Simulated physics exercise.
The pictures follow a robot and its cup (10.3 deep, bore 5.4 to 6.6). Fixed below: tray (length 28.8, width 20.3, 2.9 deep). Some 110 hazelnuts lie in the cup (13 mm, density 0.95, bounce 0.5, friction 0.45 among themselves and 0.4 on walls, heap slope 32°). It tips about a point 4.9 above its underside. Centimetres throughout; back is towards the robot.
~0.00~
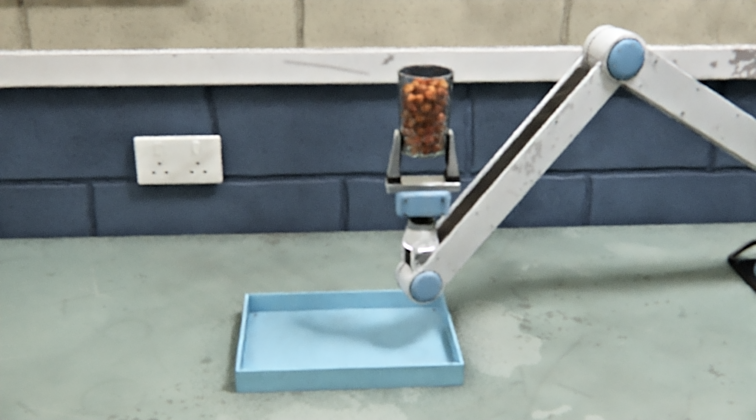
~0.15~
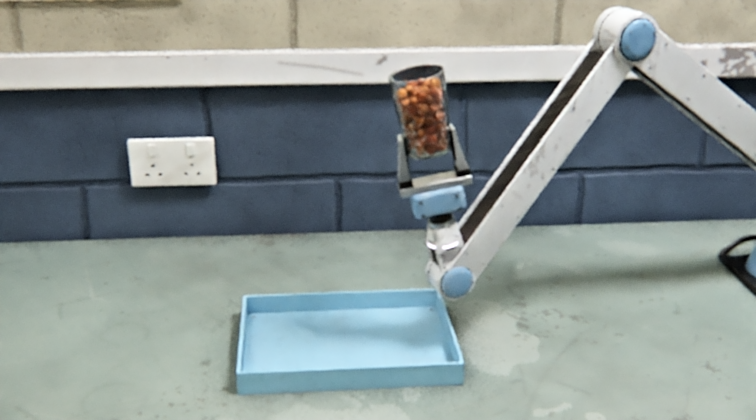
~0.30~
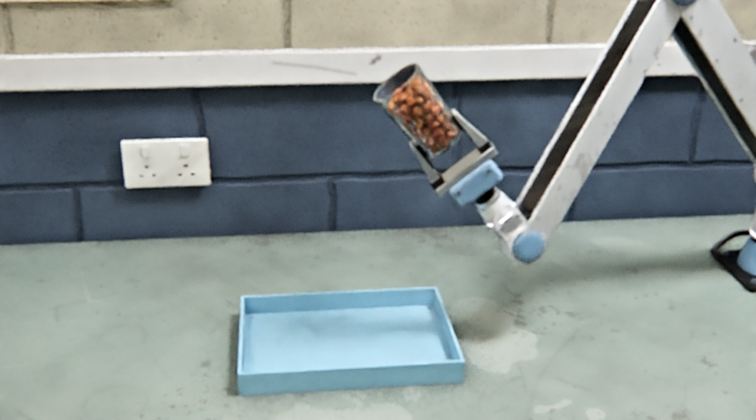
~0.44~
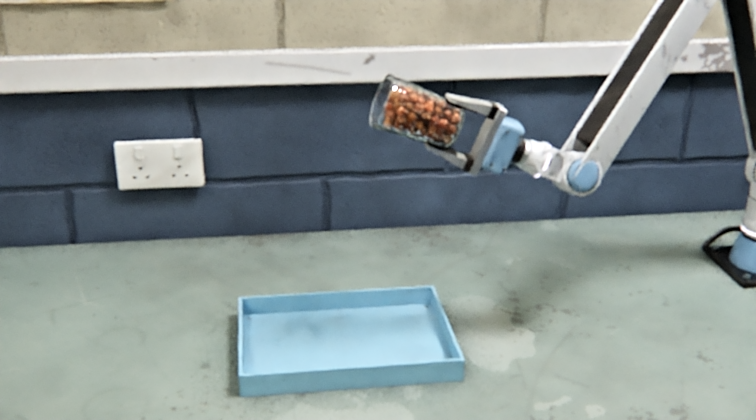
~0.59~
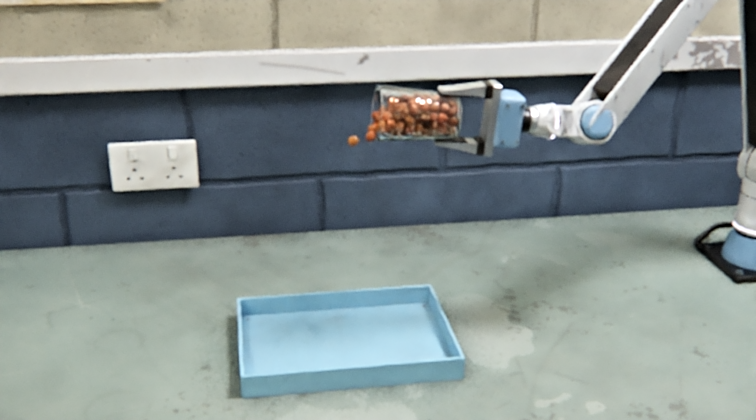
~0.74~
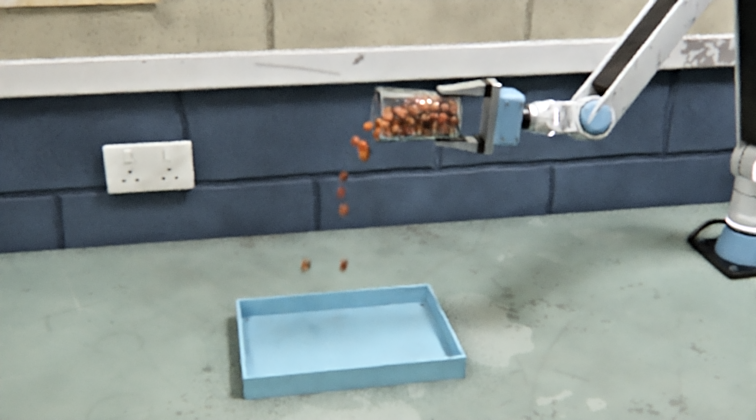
At the start, a robot arm holds a clear cup of hazelnuts upright above a light blue tray on a bench. The arm draws back to the right, tilting the cup leftward until it lies nearly level, and a few nuts spill from its mouth and drop through the air.
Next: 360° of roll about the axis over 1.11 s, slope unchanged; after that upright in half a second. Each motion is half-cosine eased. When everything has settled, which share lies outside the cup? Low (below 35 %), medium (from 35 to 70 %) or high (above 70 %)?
Outside the cup the share is medium, from 35 to 70 %.
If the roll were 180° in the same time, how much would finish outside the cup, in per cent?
Then about 35 per cent.
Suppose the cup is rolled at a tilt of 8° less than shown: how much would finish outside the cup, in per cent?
In that case some 25 per cent.
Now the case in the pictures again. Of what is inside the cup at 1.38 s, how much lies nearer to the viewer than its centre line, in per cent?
About 65 per cent.
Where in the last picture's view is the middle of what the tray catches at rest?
Around (322, 346).
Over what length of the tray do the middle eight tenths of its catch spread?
About 22 cm.
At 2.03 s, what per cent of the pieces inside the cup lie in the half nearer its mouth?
Some 40 per cent.
After 1.38 s, tipped 86°, highest piece 36 above the table; 82 in the cup, 16 in the tray, 1 on the table or floor, 10 in flight or on a rim.
After 2.03 s, tipped 62°, highest piece 35 above the table; 60 in the cup, 44 in the tray, 3 on the table or floor, 2 in flight or on a rim.
After 2.55 s, upright, highest piece 36 above the table; 60 in the cup, 46 in the tray, 3 on the table or floor.
After 3.25 s, upright, highest piece 36 above the table; 60 in the cup, 46 in the tray, 3 on the table or floor.
At rest, 60 in the cup, 46 in the tray, 3 on the table or floor. That is 45 % outside the cup.
